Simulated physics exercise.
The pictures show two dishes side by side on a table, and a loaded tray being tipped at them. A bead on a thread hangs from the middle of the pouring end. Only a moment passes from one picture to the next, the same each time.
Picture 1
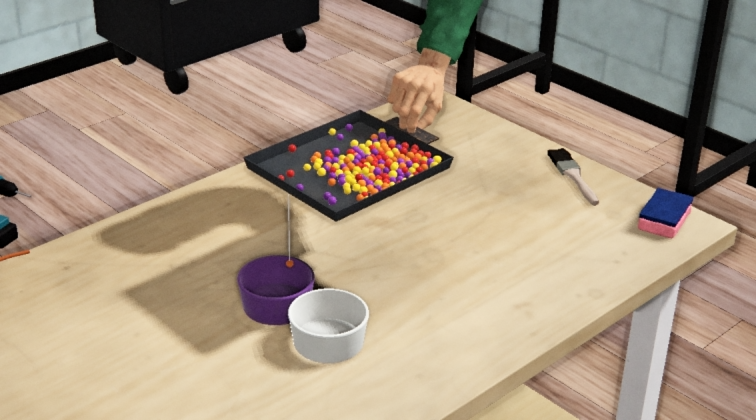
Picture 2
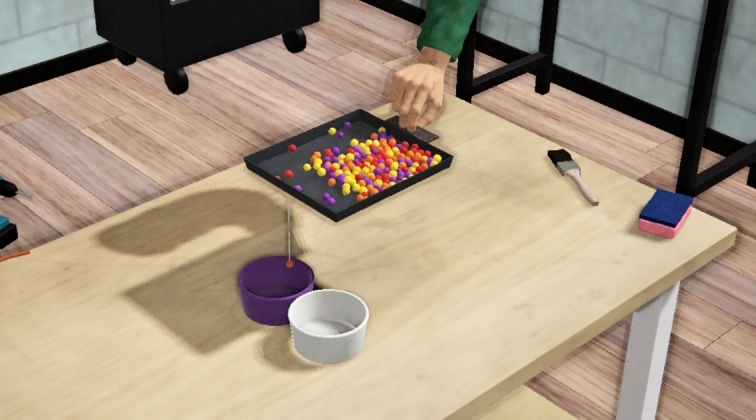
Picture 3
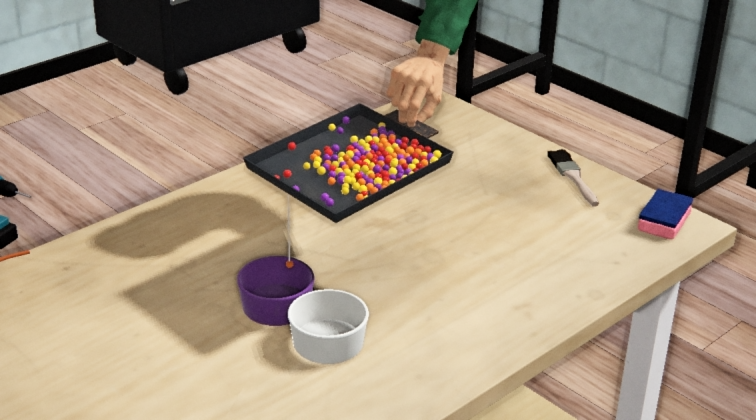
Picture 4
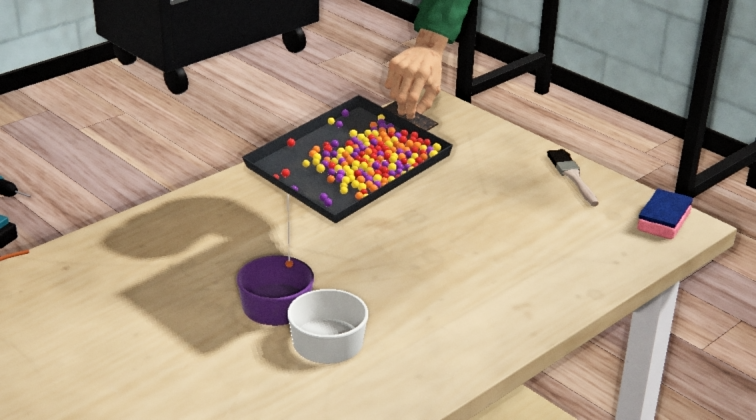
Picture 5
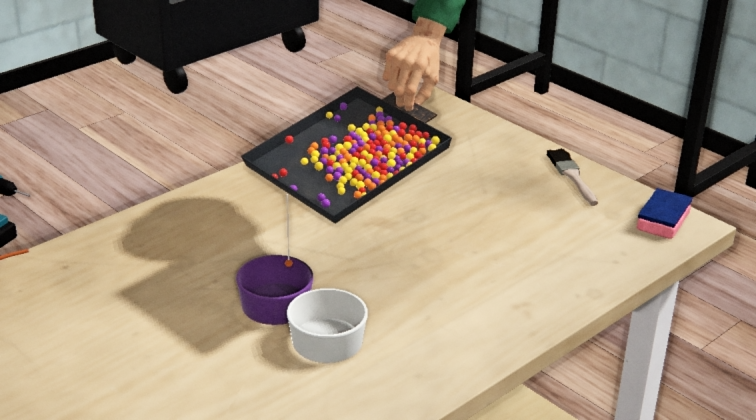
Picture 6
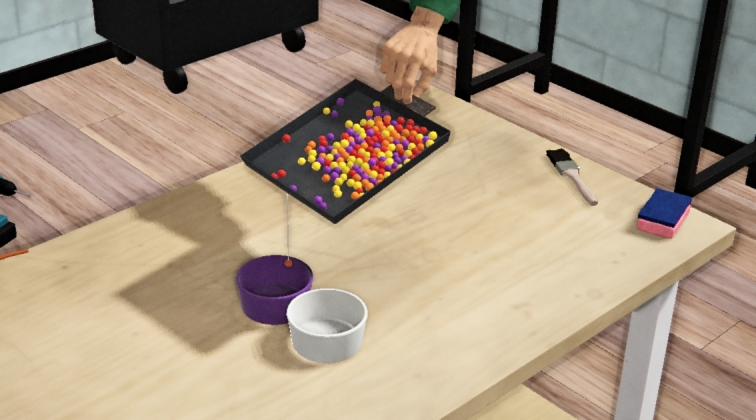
Hand slowly tilting a dark tray of colourful plastic beads above a purple dish and a white dish on a wooden table.
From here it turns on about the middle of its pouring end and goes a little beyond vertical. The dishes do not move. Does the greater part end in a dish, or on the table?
They take the larger part between them.
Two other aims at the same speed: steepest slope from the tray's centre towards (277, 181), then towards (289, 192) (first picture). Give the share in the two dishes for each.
About 20 and 30 per cent.
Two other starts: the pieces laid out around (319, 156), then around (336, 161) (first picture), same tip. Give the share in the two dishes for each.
Near 60 % and 70 %.
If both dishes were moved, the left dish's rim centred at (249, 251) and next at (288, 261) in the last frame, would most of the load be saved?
At the first place under half, at the second below a half.
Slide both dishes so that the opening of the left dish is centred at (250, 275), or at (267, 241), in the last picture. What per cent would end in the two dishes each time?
Near 90 % and 0 %.
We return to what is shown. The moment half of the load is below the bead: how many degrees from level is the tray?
Near 90 degrees.
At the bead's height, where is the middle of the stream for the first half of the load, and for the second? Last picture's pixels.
Around (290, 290) and then (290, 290).
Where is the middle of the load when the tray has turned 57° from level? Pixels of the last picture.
Roughly at (315, 176).
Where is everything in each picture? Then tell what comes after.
Corners of the pouring end at (247, 157) and (336, 210), level; middle of the load at (374, 165), round plastic beads; left dish at (247, 303); right dish at (299, 340); bead on its thread at (290, 264), in the first picture.
Corners of the pouring end at (247, 158) and (336, 211), level; middle of the load at (374, 165), in the second picture.
Corners of the pouring end at (247, 157) and (336, 212), tipped barely, lowest at the right corner; middle of the load at (374, 162), in the third picture.
Corners of the pouring end at (246, 157) and (335, 213), tipped a little, lowest at the right corner; middle of the load at (373, 157), a small part on the move, in the fourth picture.
Corners of the pouring end at (245, 156) and (334, 213), tipped a little, lowest at the right corner; middle of the load at (372, 153), a small part on the move, in the fifth picture.
Corners of the pouring end at (244, 156) and (333, 214), tipped a little, lowest at the right corner; middle of the load at (370, 150), about half on the move; left dish at (246, 302); right dish at (298, 339), in the sixth picture.
Soon, tray tipped steeply; nearly all on the tray; a stray few in the air.
A while on, tray tipped right over; a small part on the tray; about a quarter in the right dish; about a quarter in the left dish; a small part outside both; about a quarter in the air.
Towards the end, tray tipped past a quarter turn; about a third in the right dish; about a quarter in the left dish; about a quarter outside both.
Finally, tray tipped past a quarter turn; about a third in the right dish; about a quarter in the left dish; about a quarter outside both.
